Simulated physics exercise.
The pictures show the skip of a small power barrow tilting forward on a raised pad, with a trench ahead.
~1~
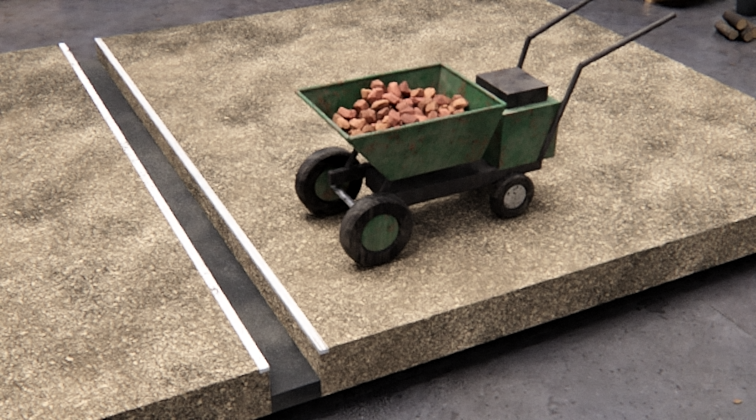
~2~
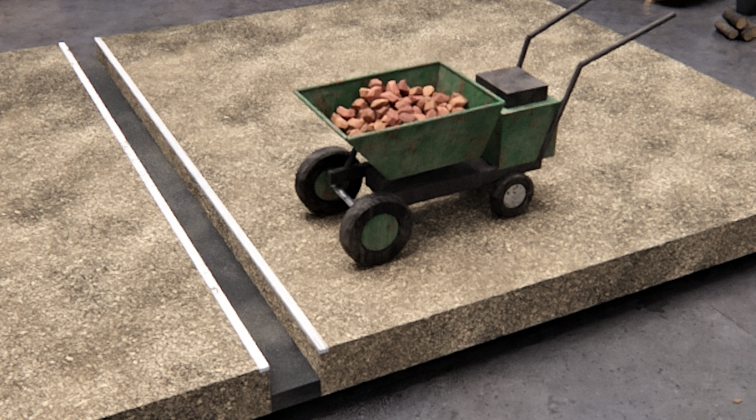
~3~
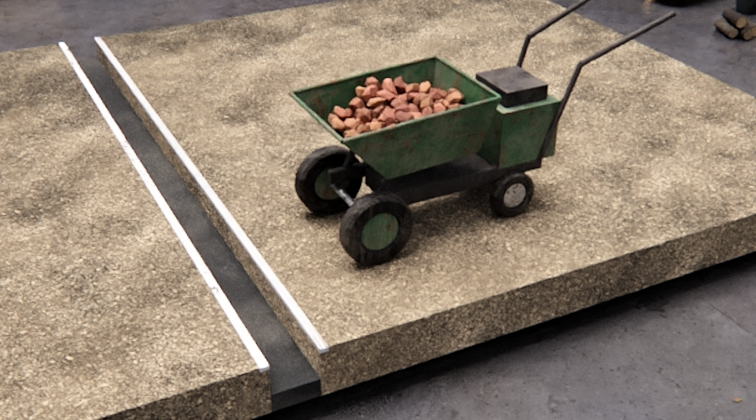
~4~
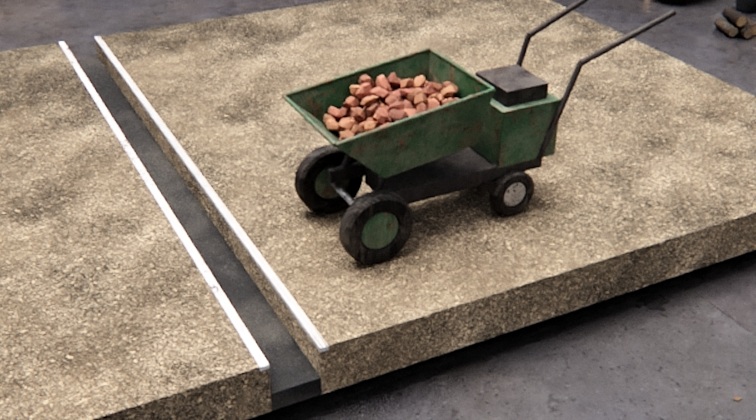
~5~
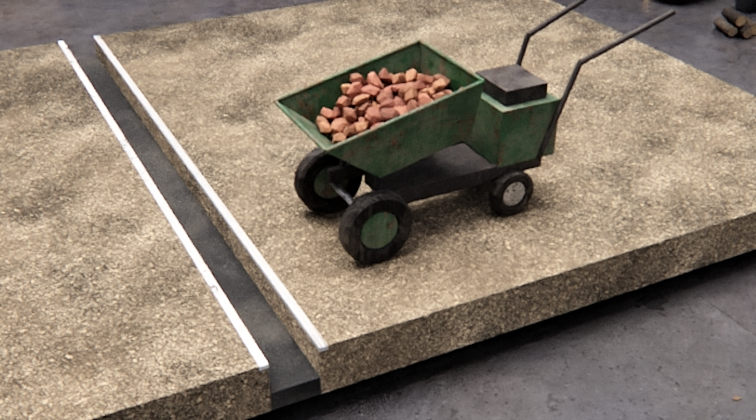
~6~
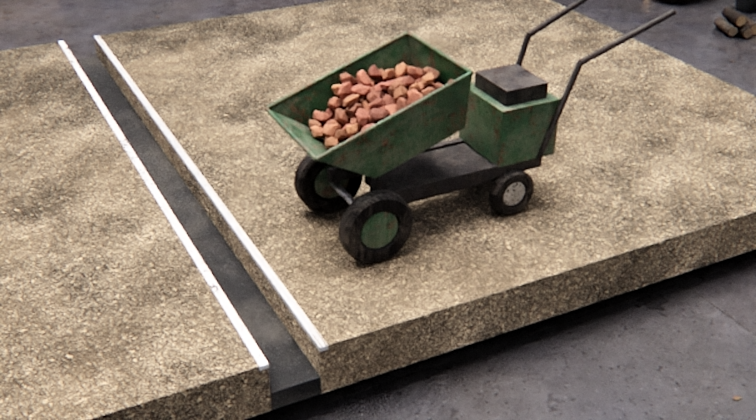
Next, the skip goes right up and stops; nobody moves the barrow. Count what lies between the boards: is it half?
It catches the larger part.
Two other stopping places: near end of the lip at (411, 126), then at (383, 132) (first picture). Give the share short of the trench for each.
Roughly 40 per cent, and 20 per cent.
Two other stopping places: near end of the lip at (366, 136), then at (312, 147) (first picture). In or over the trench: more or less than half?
One: The larger part. Two: Below a half.
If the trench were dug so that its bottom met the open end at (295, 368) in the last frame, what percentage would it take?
Close to 50 per cent.
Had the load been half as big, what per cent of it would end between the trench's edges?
Roughly 80 in a hundred.
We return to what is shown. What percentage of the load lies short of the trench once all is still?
It comes to 0 per cent or so.
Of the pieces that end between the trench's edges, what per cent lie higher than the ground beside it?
Roughly 20 in a hundred.
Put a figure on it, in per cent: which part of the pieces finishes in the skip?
Some 0 per cent.
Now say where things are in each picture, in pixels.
In the first picture, lip of the skip at (349, 139), level; top of the load at (407, 113), lumps of rubble; first edge of the trench at (298, 313); far edge at (241, 330), the trench under half as wide as the skip, and about half as deep as wide.
In the second picture, lip of the skip at (347, 140), level; top of the load at (415, 116).
In the third picture, lip of the skip at (343, 142), tipped barely; top of the load at (412, 114).
In the fourth picture, lip of the skip at (336, 145), tipped a little; top of the load at (414, 103).
In the fifth picture, lip of the skip at (326, 151), tipped a little; top of the load at (406, 98).
In the sixth picture, lip of the skip at (316, 159), tipped clearly; top of the load at (413, 91); first edge of the trench at (298, 311); far edge at (241, 327).
Soon, skip tipped steeply; all in the skip.
A while on, skip tipped right over; most in the skip; about a quarter in or heaped over the trench; a stray few beyond it; a small part falling.
Towards the end, skip tipped right over; a small part in the skip; about two thirds in or heaped over the trench; about a third beyond it.
Finally, skip tipped right over; a stray few short of the trench; about two thirds in or heaped over the trench; about a third beyond it.
